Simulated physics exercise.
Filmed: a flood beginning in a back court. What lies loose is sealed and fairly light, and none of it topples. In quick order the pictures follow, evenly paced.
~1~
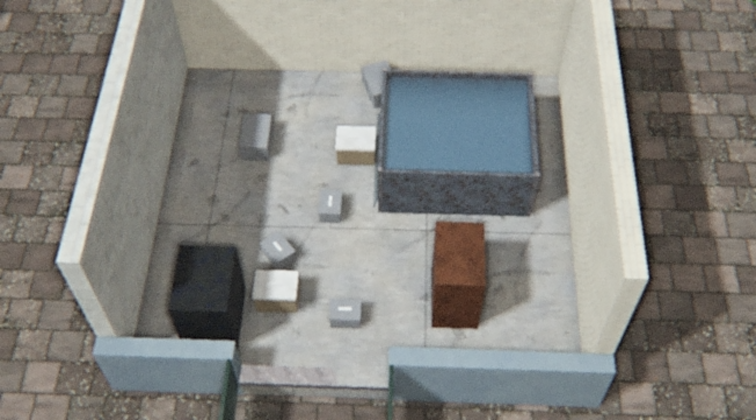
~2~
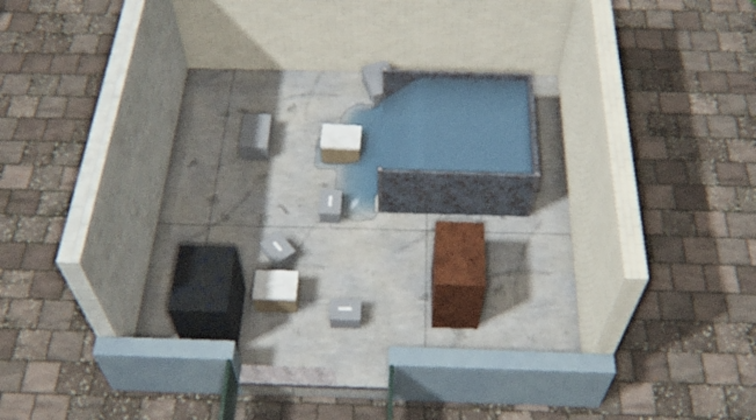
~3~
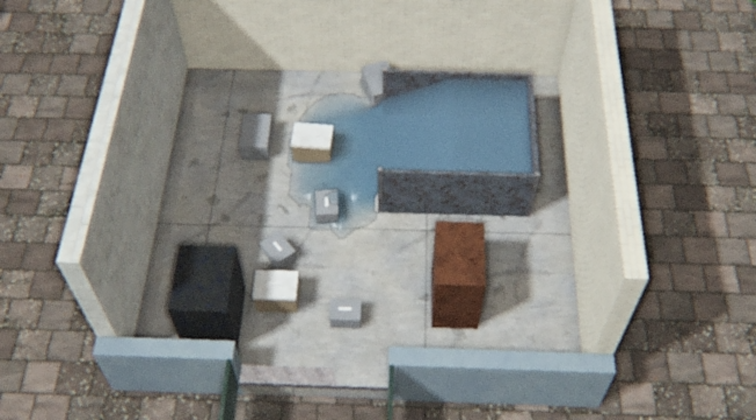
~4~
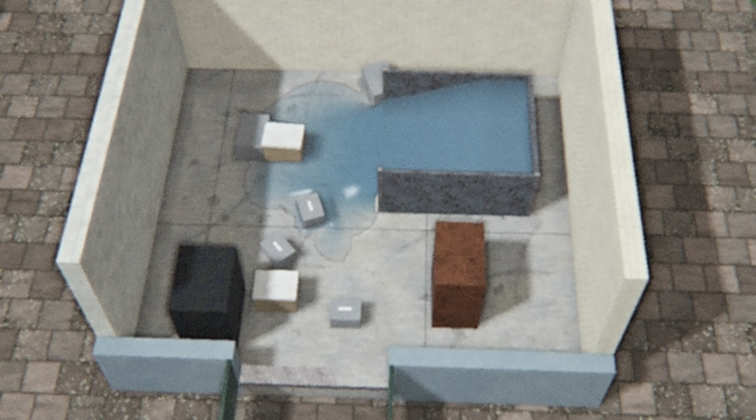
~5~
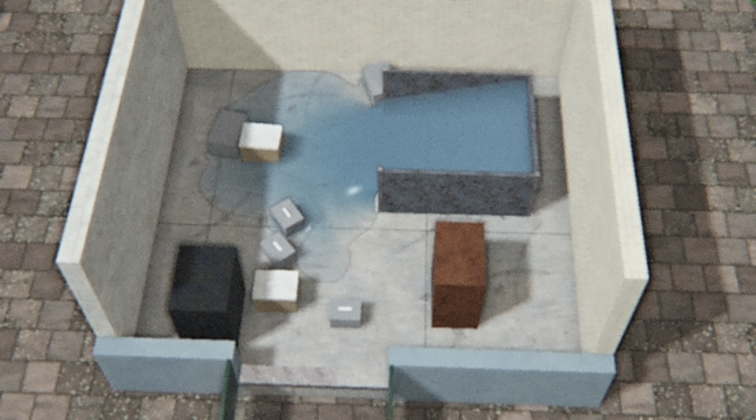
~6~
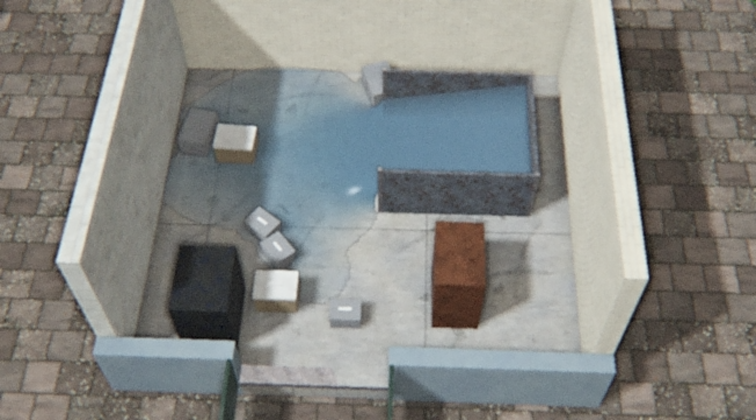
The clip shows water pouring from the open left side of a tank across a walled court, pushing a cream box left, then a small grey box left and downward, and then shifting another grey box near the left wall.
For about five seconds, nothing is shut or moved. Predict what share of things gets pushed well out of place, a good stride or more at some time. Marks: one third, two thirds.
So the part that moves far is the two-thirds mark or beyond.
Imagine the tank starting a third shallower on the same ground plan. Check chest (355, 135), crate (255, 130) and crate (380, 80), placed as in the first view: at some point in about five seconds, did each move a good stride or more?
Taking them as listed, the first reached the mark, the second reached the mark and the third reached the mark.
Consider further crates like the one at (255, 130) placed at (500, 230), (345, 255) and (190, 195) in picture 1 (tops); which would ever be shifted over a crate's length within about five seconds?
Per listing: Largely stays, cleared out, cleared out.
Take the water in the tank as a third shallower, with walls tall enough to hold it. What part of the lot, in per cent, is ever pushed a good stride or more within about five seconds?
90 % or so.
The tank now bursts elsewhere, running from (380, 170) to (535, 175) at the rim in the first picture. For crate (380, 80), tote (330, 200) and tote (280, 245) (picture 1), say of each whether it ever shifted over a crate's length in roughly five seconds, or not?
Each in turn, never travels that far, never travels that far, ends up that far off.
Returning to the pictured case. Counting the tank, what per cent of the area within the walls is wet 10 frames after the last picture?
Estimate: Close to 60 in a hundred.
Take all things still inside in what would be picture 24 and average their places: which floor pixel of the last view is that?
Average floor point: Approx. (252, 247).
A moment on, 3 of 7 are well off their spots; 2 afloat.
Next, 5 of 7 are well off their spots; 4 afloat.
Later, 5 of 7 are well off their spots; 5 afloat.
In the end, 7 of 7 are well off their spots, and 7 have been at some point; 6 afloat.
